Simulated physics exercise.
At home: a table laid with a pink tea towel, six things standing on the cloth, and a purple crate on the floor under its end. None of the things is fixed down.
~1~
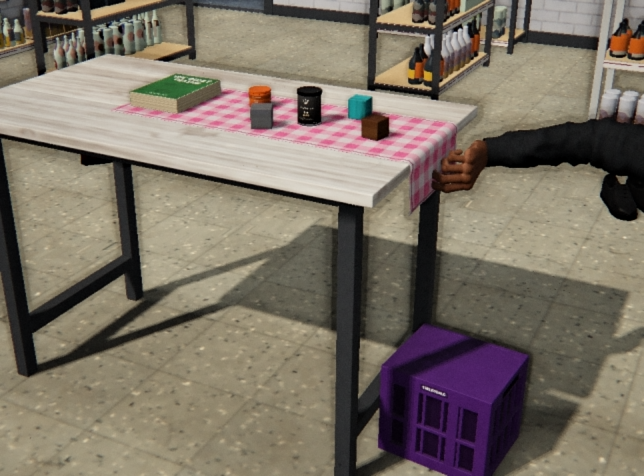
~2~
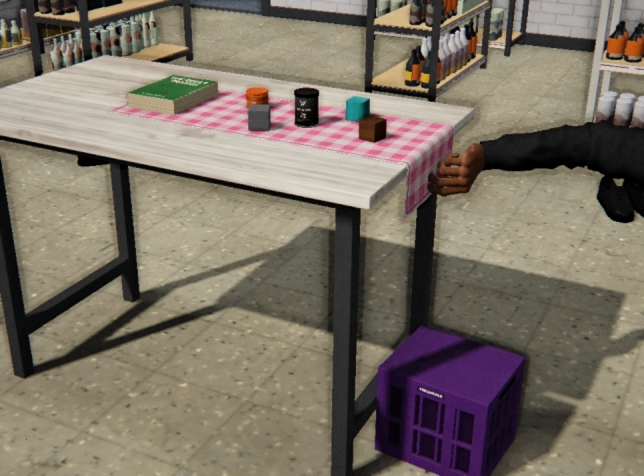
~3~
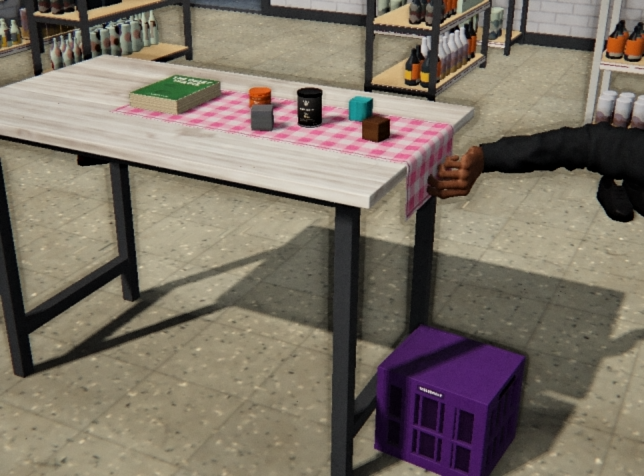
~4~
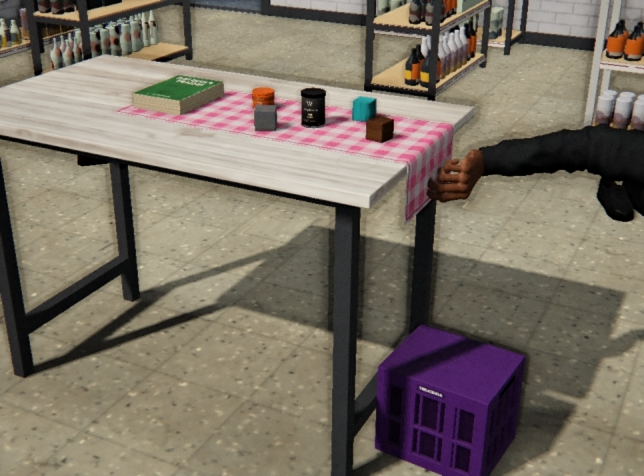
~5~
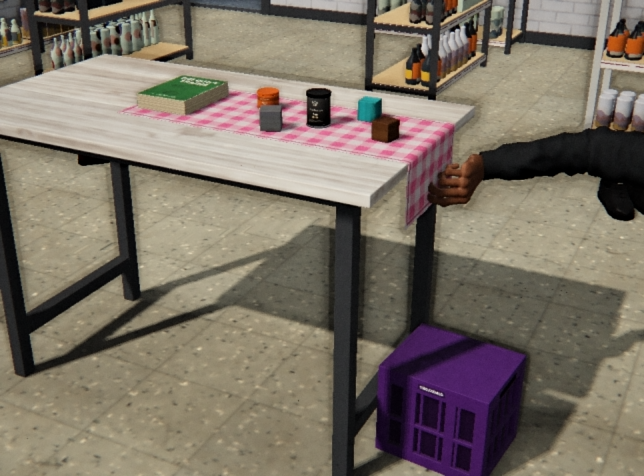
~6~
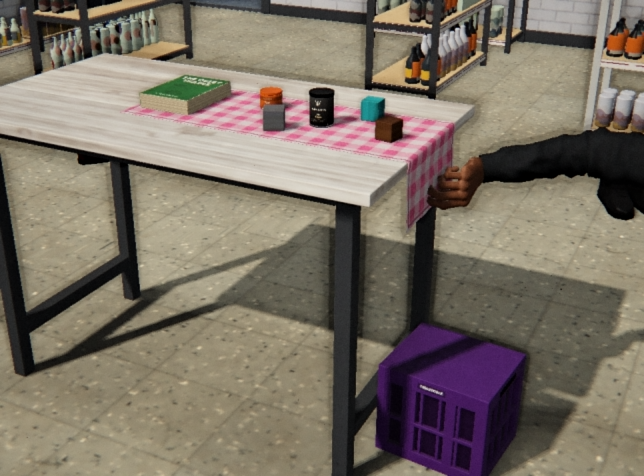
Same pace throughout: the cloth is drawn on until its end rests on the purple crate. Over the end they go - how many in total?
I expect the number going over to be four.
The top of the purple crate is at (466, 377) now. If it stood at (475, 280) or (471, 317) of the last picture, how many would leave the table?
In that event, 1 and 2.
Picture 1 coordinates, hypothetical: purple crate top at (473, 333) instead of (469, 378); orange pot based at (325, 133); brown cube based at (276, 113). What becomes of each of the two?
Orange pot: Lost; brown cube: Safe.
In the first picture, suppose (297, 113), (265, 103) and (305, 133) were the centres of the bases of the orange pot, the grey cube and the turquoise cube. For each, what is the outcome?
Orange pot lost, grey cube safe, turquoise cube lost.
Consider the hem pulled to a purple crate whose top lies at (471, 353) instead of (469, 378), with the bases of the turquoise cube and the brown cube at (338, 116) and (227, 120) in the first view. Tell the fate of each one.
As for the turquoise cube, it leaves the top; as for the brown cube, it stays in place.
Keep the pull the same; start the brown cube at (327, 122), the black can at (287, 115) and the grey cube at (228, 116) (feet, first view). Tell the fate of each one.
The brown cube ends up knocked off; the black can ends up knocked off; the grey cube ends up still aboard.
Early on, hem near (427, 287); brown cube and turquoise cube gone.
Midway, hem near (426, 328); brown cube, turquoise cube and black can gone.
Finally, hem on the crate; brown cube, turquoise cube, black can and grey cube gone. It carries off four.
